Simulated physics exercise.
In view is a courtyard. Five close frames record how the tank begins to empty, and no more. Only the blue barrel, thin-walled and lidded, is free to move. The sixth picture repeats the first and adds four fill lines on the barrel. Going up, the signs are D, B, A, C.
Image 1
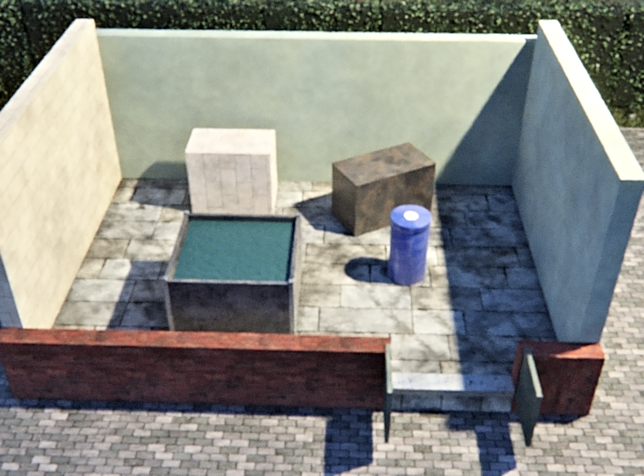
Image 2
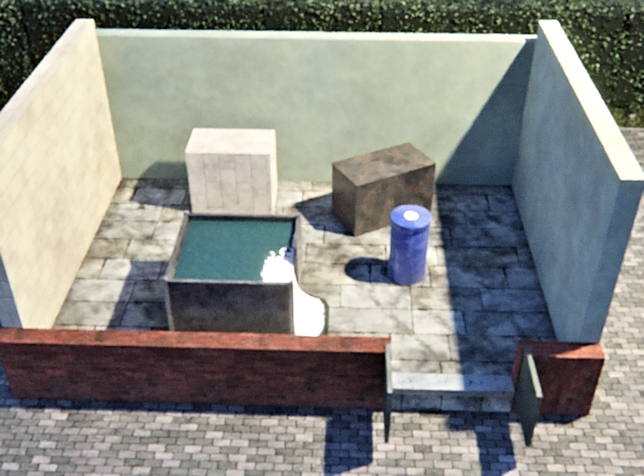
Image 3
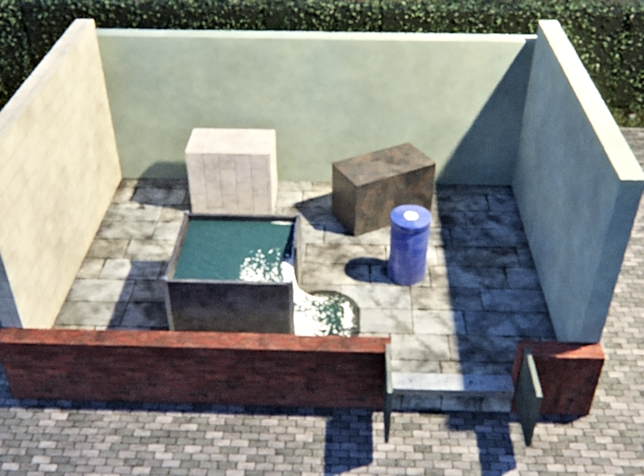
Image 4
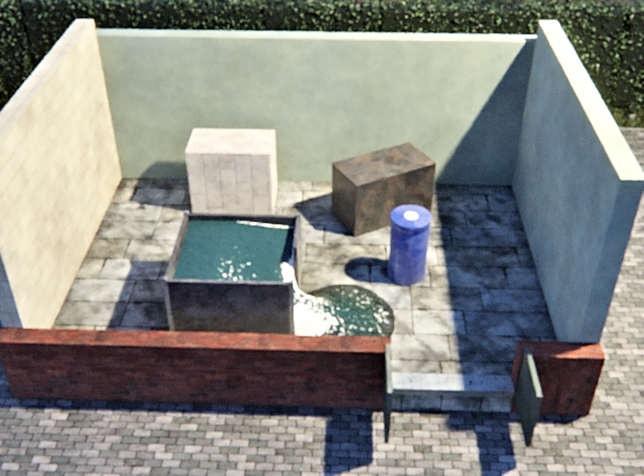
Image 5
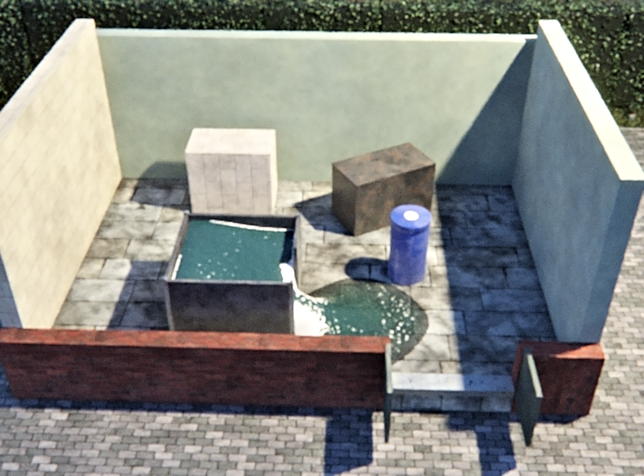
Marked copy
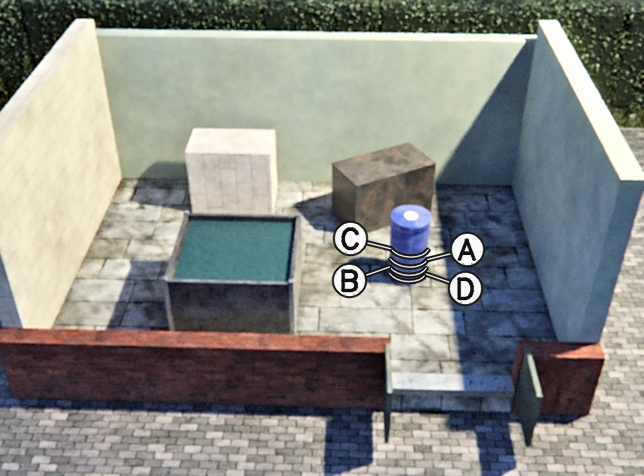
Water pouring from the right side of a square tank and spreading across courtyard paving toward a blue barrel that stays still.
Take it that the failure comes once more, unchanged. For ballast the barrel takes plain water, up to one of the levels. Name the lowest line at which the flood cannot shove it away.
That is level B.
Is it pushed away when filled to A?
No, that is safe.
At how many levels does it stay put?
Three of them.
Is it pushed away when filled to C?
No, that is safe.
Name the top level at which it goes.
Here it is level D.
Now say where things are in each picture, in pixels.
Lid of the blue barrel at (411, 216); tank full, its middle at (236, 251); open gate at (454, 342).
Water covers 1 % of the ground and is seen nearest the barrel at (322, 307).
Water covers 3 % of the ground and is seen nearest the barrel at (353, 308).
Water covers 6 % of the ground and is seen nearest the barrel at (363, 291).
Lid of the blue barrel at (411, 216); water covers 9 % of the ground and is seen nearest the barrel at (398, 292).
On the marked copy, A at (409, 267); B at (408, 275); C at (410, 257); D at (408, 281); from the bottom up D, B, A, C.
If A is chosen, it does not move.
If B is chosen, it does not move.
If C is chosen, it does not move.
If D is chosen, it is pushed about half its own width away.
